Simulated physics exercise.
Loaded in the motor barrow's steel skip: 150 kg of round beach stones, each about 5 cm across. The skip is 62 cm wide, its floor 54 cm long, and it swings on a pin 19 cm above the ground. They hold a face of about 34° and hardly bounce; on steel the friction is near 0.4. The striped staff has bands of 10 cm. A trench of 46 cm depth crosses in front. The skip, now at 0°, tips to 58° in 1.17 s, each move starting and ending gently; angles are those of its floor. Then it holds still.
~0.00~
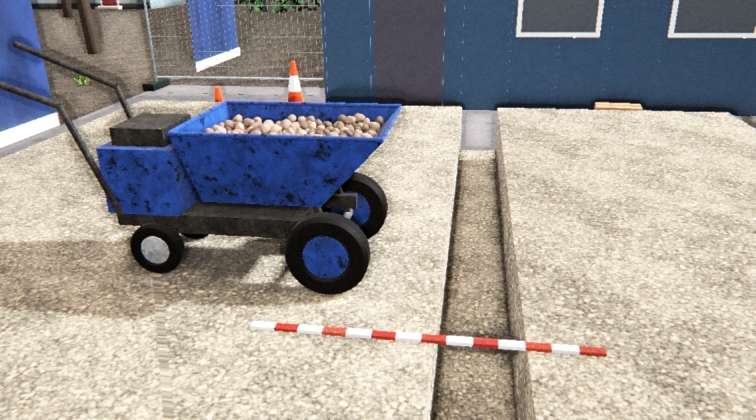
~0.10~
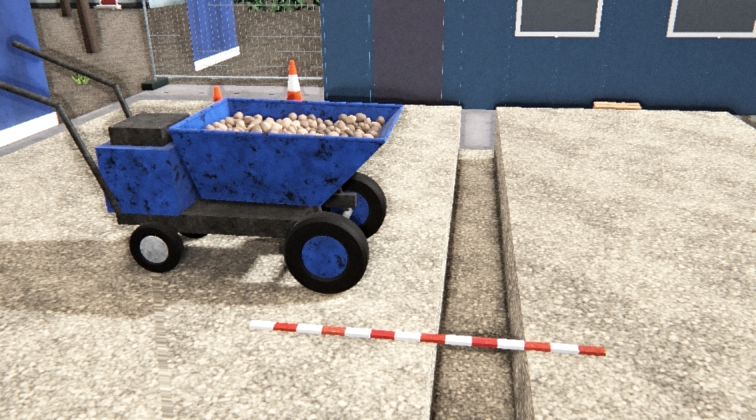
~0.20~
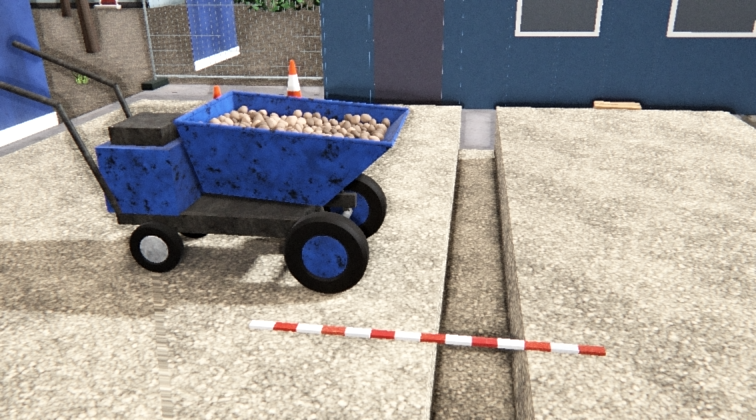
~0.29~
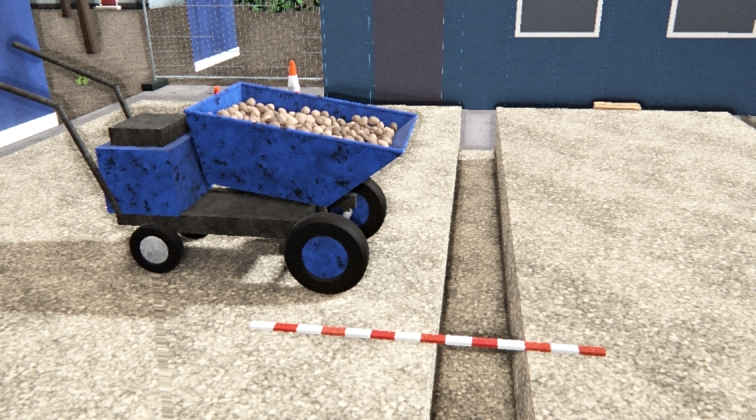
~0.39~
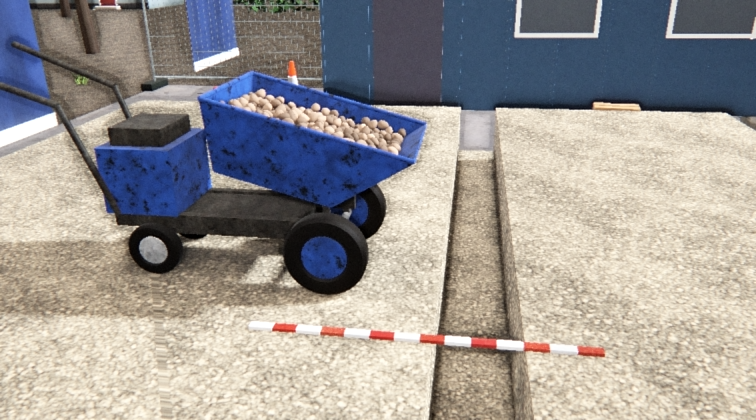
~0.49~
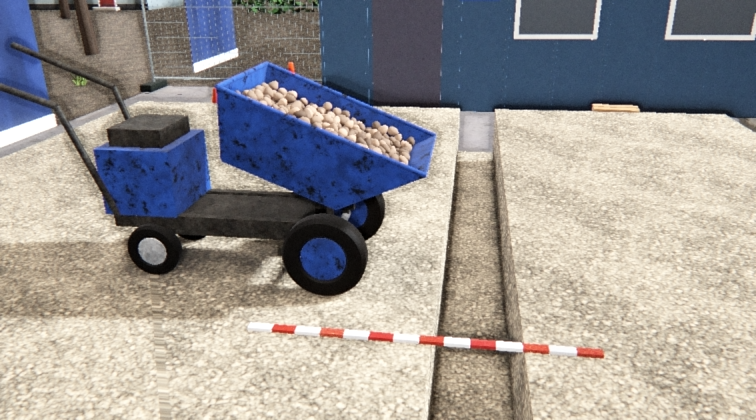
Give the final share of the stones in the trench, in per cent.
Roughly 71 per cent ends in the trench.
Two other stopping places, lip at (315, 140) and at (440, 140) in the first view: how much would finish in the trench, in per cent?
About 75 and 20 per cent.
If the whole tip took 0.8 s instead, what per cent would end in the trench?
It would be near 65 per cent.
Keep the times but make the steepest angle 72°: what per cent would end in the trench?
In that case some 75 per cent.
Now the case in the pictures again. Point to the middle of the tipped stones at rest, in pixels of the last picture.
Near (488, 338).
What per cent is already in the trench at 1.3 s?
About 20 per cent by then.
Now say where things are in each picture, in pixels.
Lip at (383, 140), floor tilted 0°, highest stones at (300, 125), in the first picture.
Lip at (385, 141), floor tilted 1°, highest stones at (269, 124); the stones move at 0.2 m/s on average, in the second picture.
Lip at (392, 145), floor tilted 4°, highest stones at (255, 119); the stones move at 0.4 m/s on average, in the third picture.
The skip is at 9°, its lip at (402, 152); the top of the load is at (244, 111); the stones move at 0.5 m/s on average, in the fourth picture.
The skip is at 15°, its lip at (414, 162); the top of the load is at (255, 102); the stones move at 0.6 m/s on average, in the fifth picture.
The skip is at 22°, its lip at (426, 176); the top of the load is at (263, 92); the stones move at 0.6 m/s on average, in the sixth picture.
After 0.9 s the floor is at 49°; 100 % in the skip; the foremost stones are at (448, 205).
After 1.3 s the floor is at 58°; 80 % in the skip, 19 % in the trench, 1 % past the trench; the foremost stones are at (529, 269).
After 1.6 s the floor is at 58°; 45 % in the skip, 33 % in the trench, 22 % past the trench; the foremost stones are at (640, 287).
After 3.6 s the floor is at 58°; 5 % in the skip, 71 % in the trench, 23 % past the trench; the foremost stones are past the picture's edge.
